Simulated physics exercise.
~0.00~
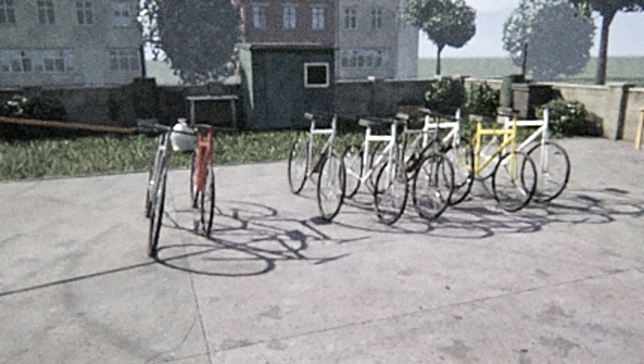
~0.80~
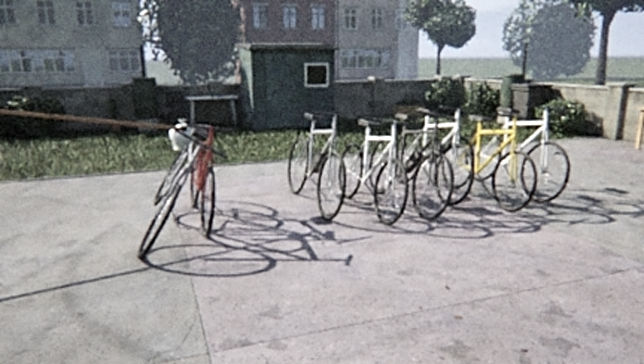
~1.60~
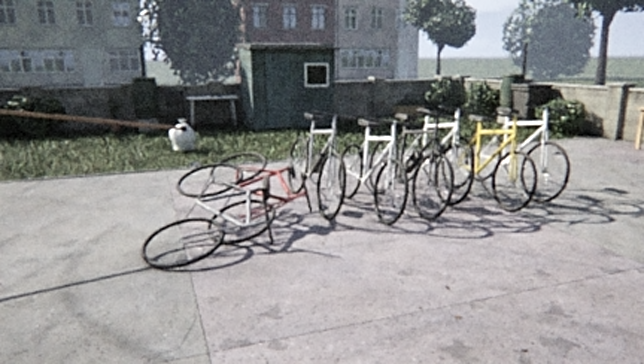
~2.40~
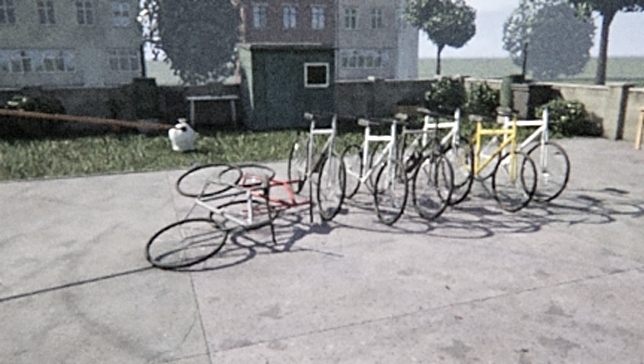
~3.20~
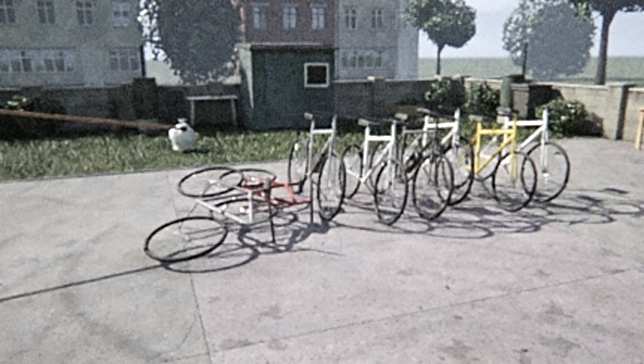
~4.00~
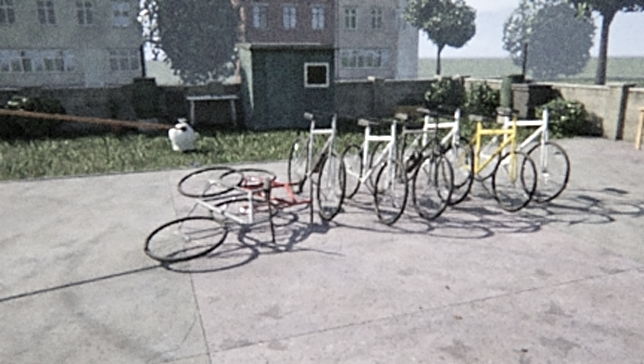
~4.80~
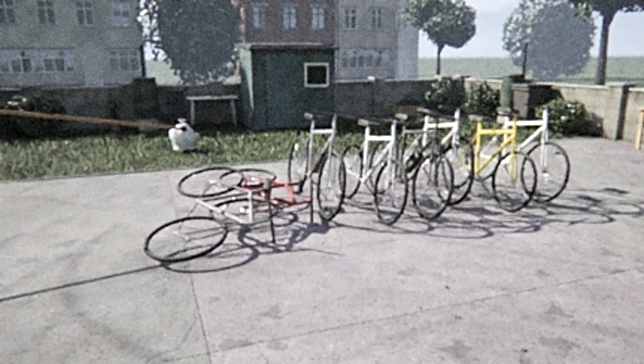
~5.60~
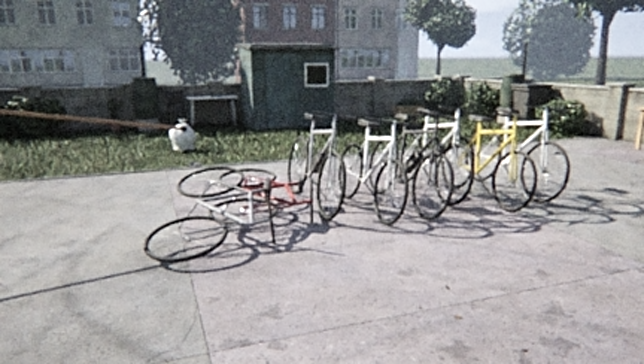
On a paved yard beside a strip of grass, a long pole nudged the leftmost bicycle, which tipped to the right and took the red one down with it. Both ended up lying on the ground, while the yellow bicycle and the others stayed standing.
